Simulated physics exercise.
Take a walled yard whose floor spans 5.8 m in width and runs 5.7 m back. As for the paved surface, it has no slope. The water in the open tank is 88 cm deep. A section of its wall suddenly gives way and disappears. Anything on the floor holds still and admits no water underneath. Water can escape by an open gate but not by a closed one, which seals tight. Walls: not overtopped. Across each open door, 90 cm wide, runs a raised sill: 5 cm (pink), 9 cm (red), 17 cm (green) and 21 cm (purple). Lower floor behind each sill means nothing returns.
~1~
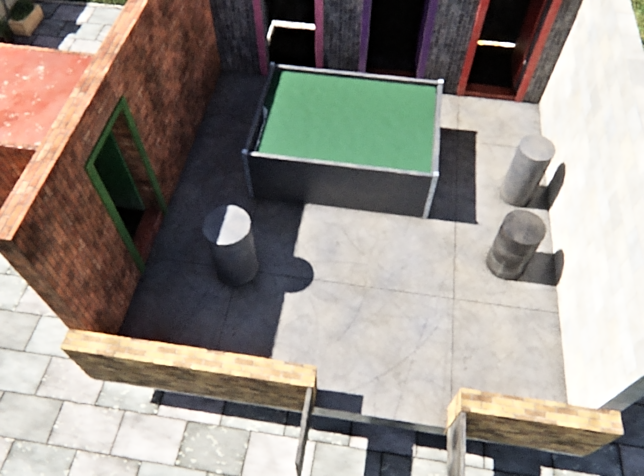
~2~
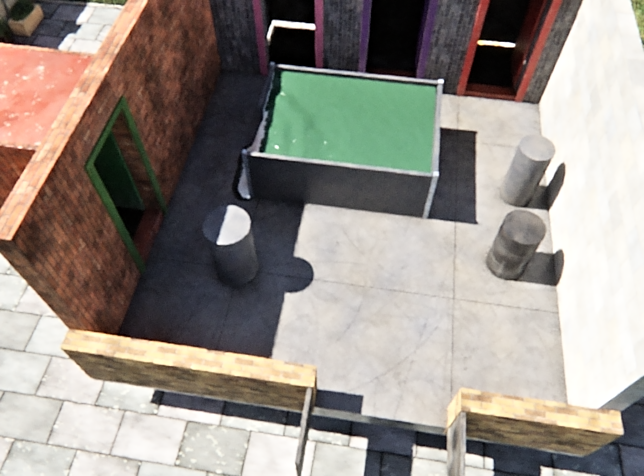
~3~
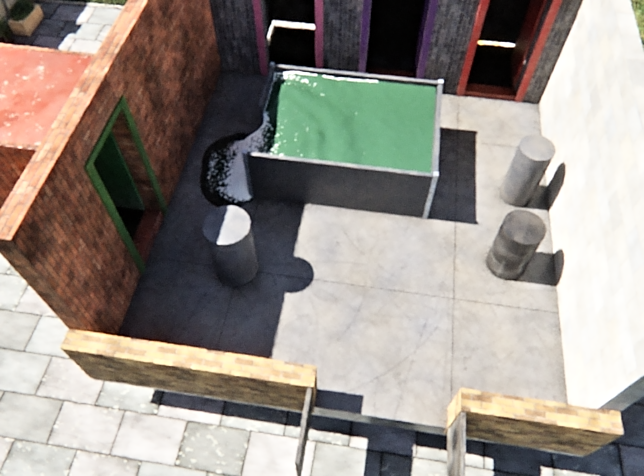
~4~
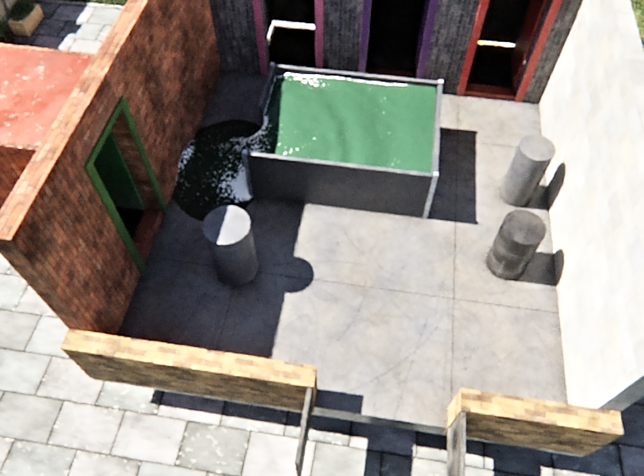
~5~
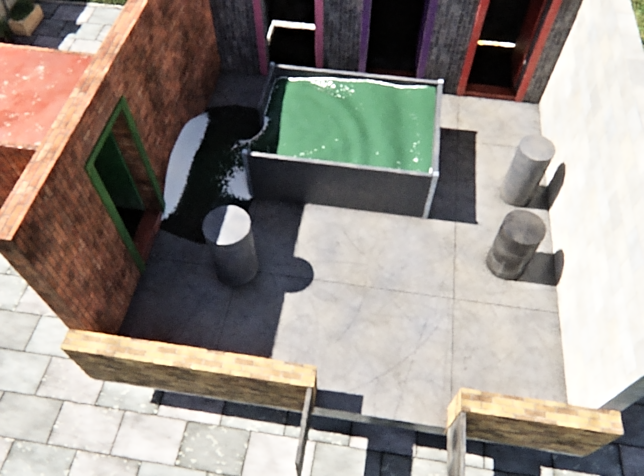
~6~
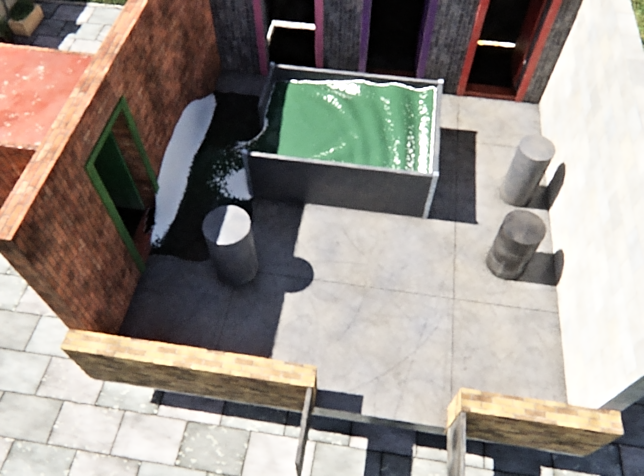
Walled yard with a raised tank of green water pouring from its left side, spreading dark across the paving toward the green-framed doorway.
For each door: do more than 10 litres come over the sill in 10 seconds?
As I see it, the pink door is going to break the limit; the red door is going to break the limit; the green door is going to break the limit; the purple door is going to hold within the limit.
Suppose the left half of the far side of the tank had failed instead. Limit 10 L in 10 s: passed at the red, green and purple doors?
Log - red: Threshold topped, green: Threshold not reached, purple: Threshold topped.
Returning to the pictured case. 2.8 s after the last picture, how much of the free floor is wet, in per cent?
Roughly 75 percent.
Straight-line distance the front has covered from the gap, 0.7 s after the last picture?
It comes to some 3.6 metres.
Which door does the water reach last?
It's the red door.
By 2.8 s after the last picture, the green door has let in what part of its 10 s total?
95 per cent, roughly.
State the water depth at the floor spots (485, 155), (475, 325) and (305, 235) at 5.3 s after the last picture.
The depths come out at 7, 5 and 3 centimetres, in the order listed.
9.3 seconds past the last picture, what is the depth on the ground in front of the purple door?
Roughly 15.0 centimetres.
Then, 0.7 s after the last picture water covers 25 % of the floor and is deepest (63 cm) near (185, 167); pink door 5 cm at the sill, 0 L in, red door not reached, green door 27 cm at the sill, 7 L in, purple door not reached.
Then, 1.5 s after the last picture water covers 35 % of the floor and is deepest (54 cm) near (195, 168); pink door 19 cm at the sill, 23 L in, red door not reached, green door 25 cm at the sill, 30 L in, purple door 2 cm at the sill, 0 L in.
Then, 2.8 s after the last picture water covers 75 % of the floor and is deepest (36 cm) near (195, 168); pink door 16 cm at the sill, 106 L in, red door 4 cm at the sill, 0 L in, green door 18 cm at the sill, 47 L in, purple door 7 cm at the sill, 0 L in.
Then, 5.3 s after the last picture water covers 95 % of the floor and is deepest (24 cm) near (110, 355); pink door 12 cm at the sill, 193 L in, red door 13 cm at the sill, 8 L in, green door 12 cm at the sill, 50 L in, purple door 10 cm at the sill, 0 L in.
Then, 9.3 s after the last picture water covers 100 % of the floor and is deepest (21 cm) near (531, 104); pink door 8 cm at the sill, 244 L in, red door 16 cm at the sill, 83 L in, green door 7 cm at the sill, 50 L in, purple door 15 cm at the sill, 0 L in.
